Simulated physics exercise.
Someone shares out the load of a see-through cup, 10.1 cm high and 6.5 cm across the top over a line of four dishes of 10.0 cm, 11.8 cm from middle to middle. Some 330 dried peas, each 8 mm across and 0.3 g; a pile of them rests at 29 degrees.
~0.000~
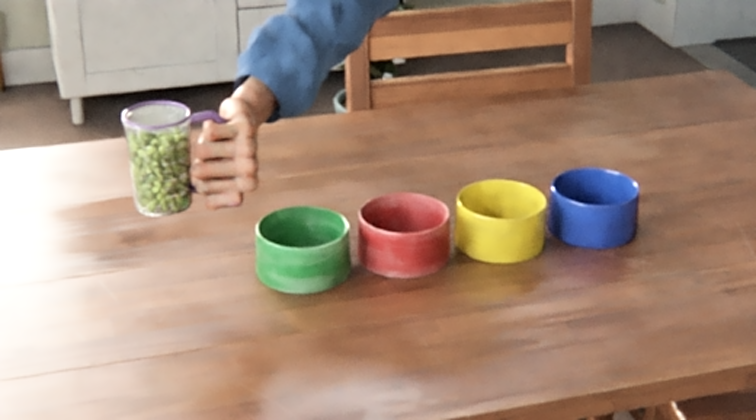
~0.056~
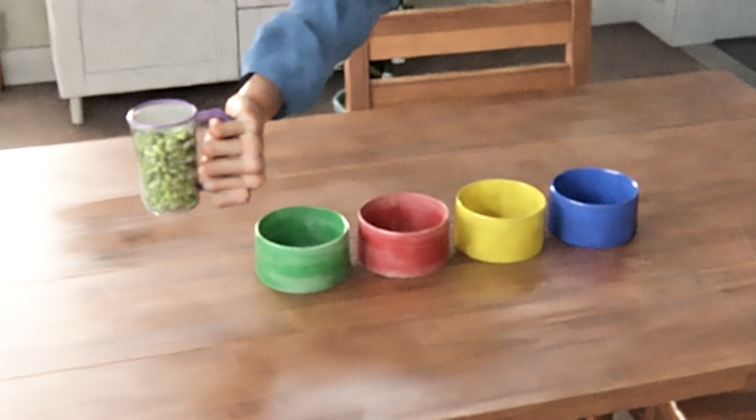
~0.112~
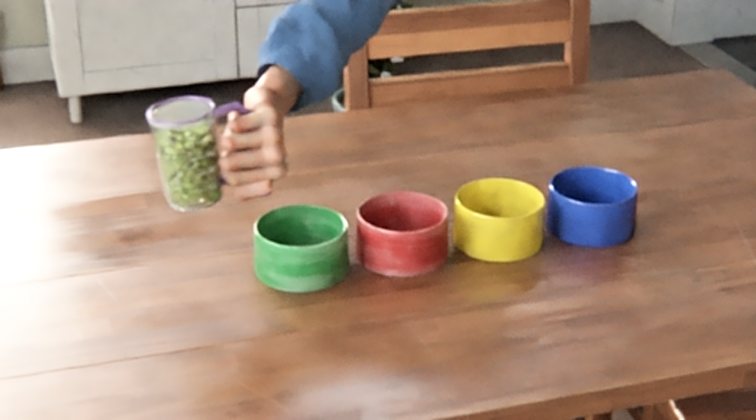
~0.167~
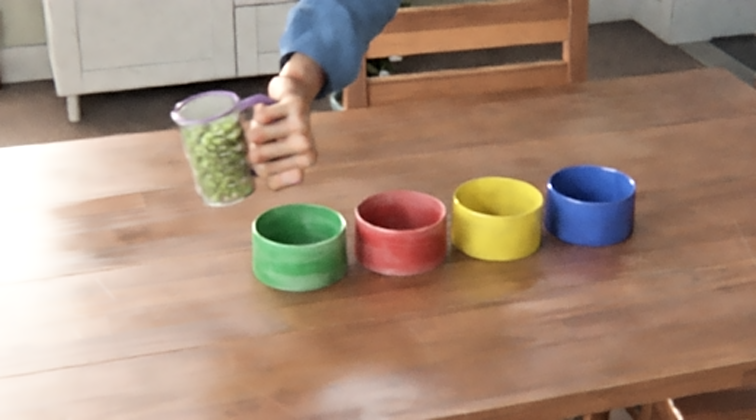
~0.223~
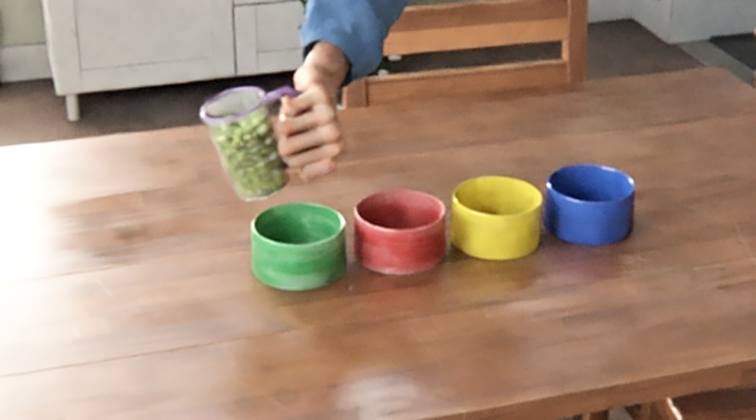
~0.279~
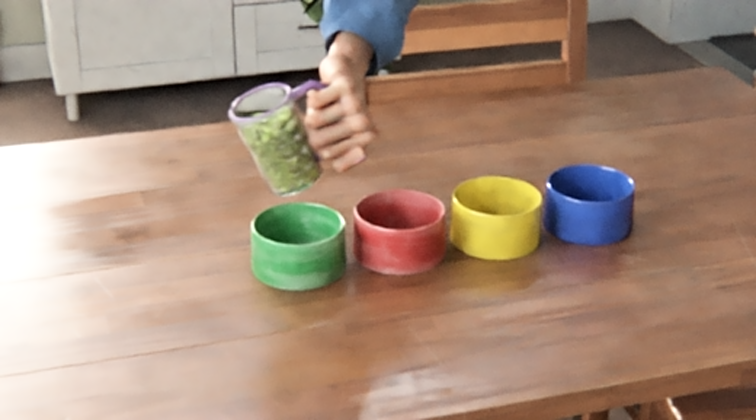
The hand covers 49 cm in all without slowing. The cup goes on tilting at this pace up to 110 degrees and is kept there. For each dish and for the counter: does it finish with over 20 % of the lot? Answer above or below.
Red: Below, blue: Below, green: Below, yellow: Above, counter: Below.
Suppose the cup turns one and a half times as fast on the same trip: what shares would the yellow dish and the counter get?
Then: Yellow 90, counter 10.
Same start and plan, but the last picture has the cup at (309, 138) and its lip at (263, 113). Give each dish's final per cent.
Red 0, blue 0, green 0, yellow 100.
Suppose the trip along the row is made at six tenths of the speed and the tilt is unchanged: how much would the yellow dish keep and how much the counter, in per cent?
Then: Yellow 90, counter 10.
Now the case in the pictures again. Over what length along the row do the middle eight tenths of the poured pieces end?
About 6 cm.
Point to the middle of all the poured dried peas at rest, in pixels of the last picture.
Near (499, 220).
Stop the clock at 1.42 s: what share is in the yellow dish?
Some 40 per cent.
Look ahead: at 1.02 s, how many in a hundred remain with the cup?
About 100 per cent.
After 0.73 s, tilt 64 degrees; cup holds 100 %.
Then, at 1.02 s, tilt 92 degrees; cup holds 100 %.
Then, at 1.42 s, tilt 110 degrees; cup holds 55 %, yellow 40 %.
In the end, at 2.7 s, red 0 %, blue 0 %, green 0 %, yellow 100 %, counter 0 %.
